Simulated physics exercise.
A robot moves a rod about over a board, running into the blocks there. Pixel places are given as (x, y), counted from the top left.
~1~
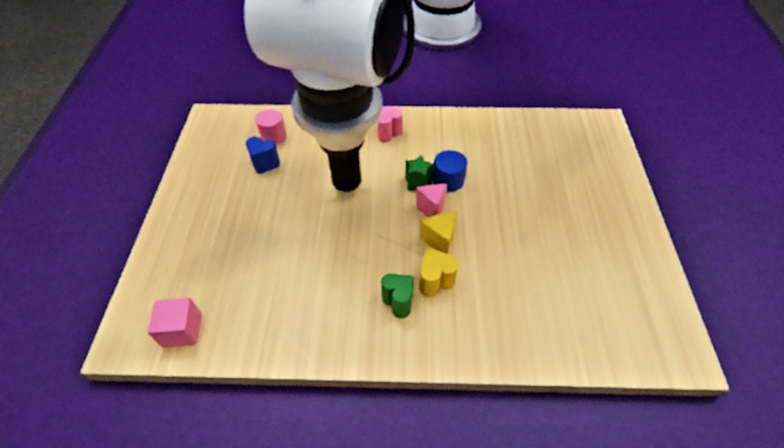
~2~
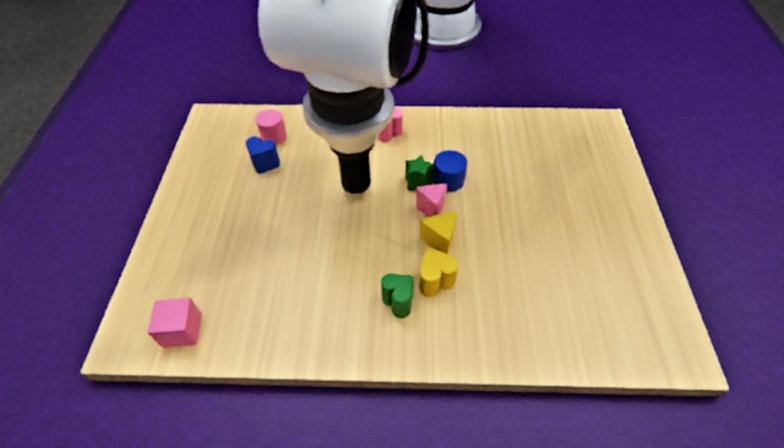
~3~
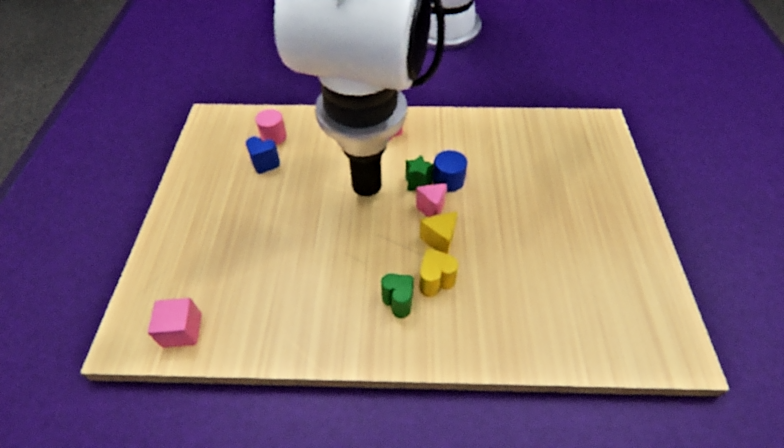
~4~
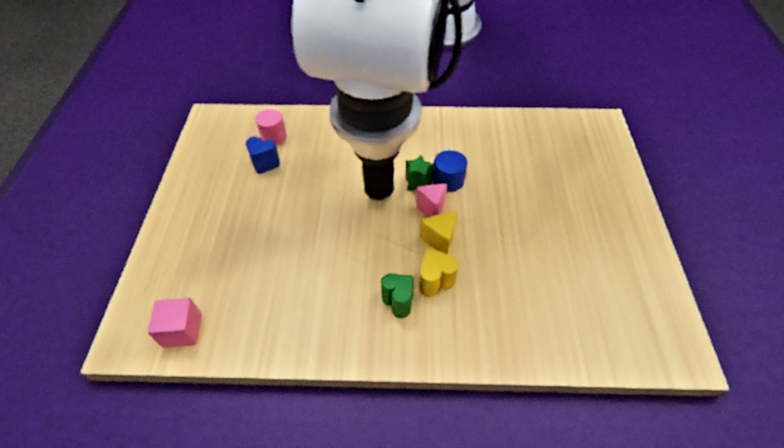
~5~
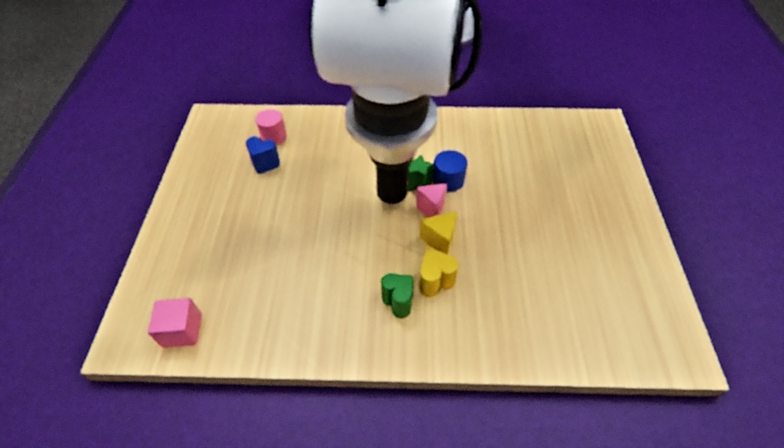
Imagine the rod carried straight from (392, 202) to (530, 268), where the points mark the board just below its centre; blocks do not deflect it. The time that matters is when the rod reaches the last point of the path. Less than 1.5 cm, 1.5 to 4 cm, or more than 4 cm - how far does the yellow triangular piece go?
My answer is that it shifts 1.5 to 4 cm.
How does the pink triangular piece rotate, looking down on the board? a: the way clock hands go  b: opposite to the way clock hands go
Letter b.
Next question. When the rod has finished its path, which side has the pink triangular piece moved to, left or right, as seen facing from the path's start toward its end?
It moves off to the left.
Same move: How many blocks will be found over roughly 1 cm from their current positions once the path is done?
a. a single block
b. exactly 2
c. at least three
I choose b.
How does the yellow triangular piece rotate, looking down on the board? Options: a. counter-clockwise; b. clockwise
The one that fits is b, clockwise.
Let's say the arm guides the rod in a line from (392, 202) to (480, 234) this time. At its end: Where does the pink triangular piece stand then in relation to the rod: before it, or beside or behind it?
The rod has lost it.
What follows on the original path. One third of the way, rod at (437, 214); pink triangular piece at (469, 197), turned 50° anticlockwise; yellow triangular piece at (445, 226).
Two thirds of the way, rod at (483, 236); pink triangular piece at (482, 201); yellow triangular piece at (461, 242), turned 50° clockwise.
At the end, rod at (533, 260); green star not moved; pink triangular piece at (482, 201), turned 130° anticlockwise; yellow triangular piece at (461, 242), turned 50° clockwise.
